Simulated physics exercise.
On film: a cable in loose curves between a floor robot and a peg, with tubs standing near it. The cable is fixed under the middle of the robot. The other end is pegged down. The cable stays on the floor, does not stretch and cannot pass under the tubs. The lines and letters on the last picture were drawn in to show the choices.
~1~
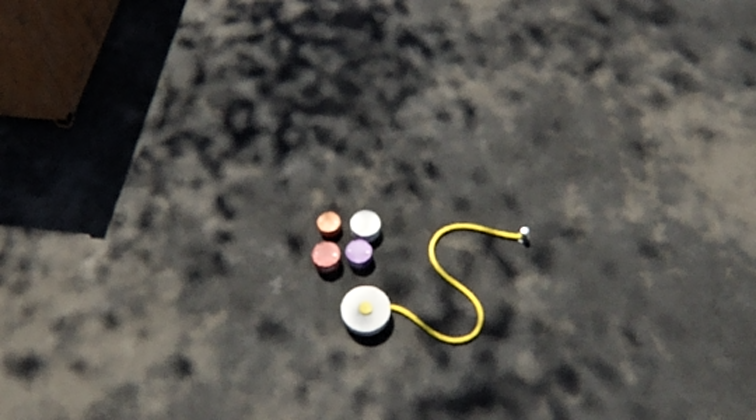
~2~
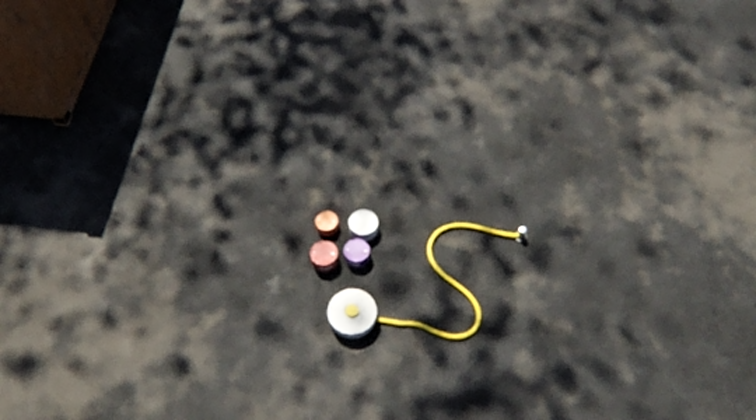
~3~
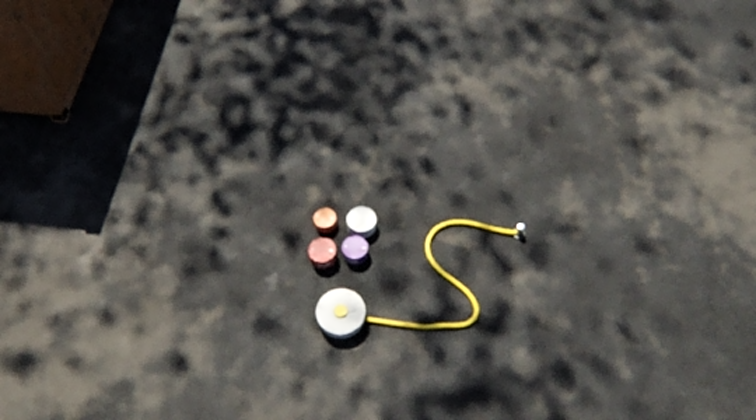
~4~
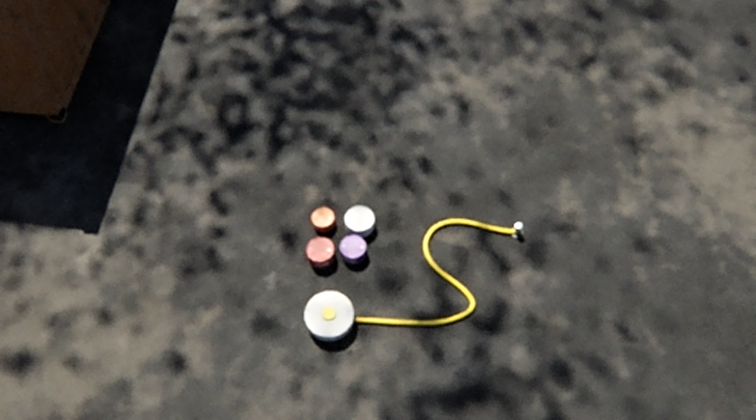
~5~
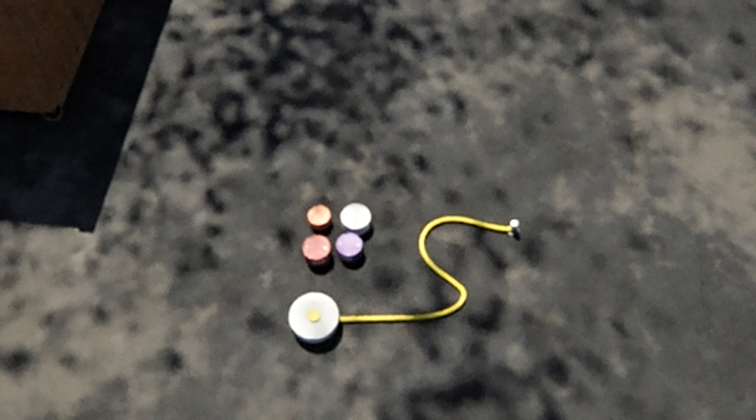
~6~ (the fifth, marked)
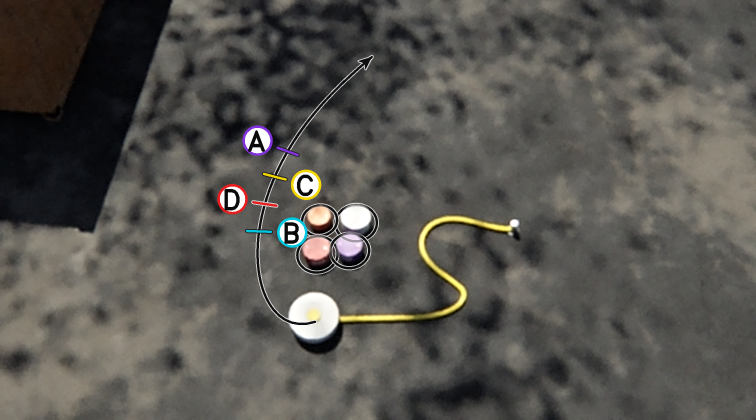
On a mottled dark floor, a round white robot sits just below four small tubs, orange, white, red and purple, with a yellow cable curving loosely from it to a peg at right. The robot slides slowly left, drawing the nearest stretch of cable straighter while the tubs stay put.
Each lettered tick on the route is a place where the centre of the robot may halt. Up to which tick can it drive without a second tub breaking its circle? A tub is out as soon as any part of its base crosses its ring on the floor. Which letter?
Up to mark A.
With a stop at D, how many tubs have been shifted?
The count is none.
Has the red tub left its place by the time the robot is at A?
Yes.
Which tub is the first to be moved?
The red one.
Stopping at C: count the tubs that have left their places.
The count is none.
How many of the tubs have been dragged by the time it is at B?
By then, none.
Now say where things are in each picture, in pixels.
In the first picture, red tub (327, 258); purple tub (359, 254); robot (366, 312).
In the second picture, robot (353, 314); white tub (364, 226).
In the third picture, robot (341, 314); red tub (323, 254).
In the fourth picture, robot (330, 317); peg (518, 229).
In the fifth picture, robot (314, 319); orange tub (319, 218); red tub (317, 251); purple tub (349, 248).
On the marked copy, A at (288, 151); B at (259, 231); C at (275, 177); D at (265, 204); the route from (315, 322) via (273, 180) to (372, 57).
With A. Early on, robot (259, 275).
Further on, robot (263, 202).
At the end, robot (287, 147); red tub (326, 238); one over the rings.
As for the rest, B is within the limit but short; C is within the limit but short; D is within the limit but short.
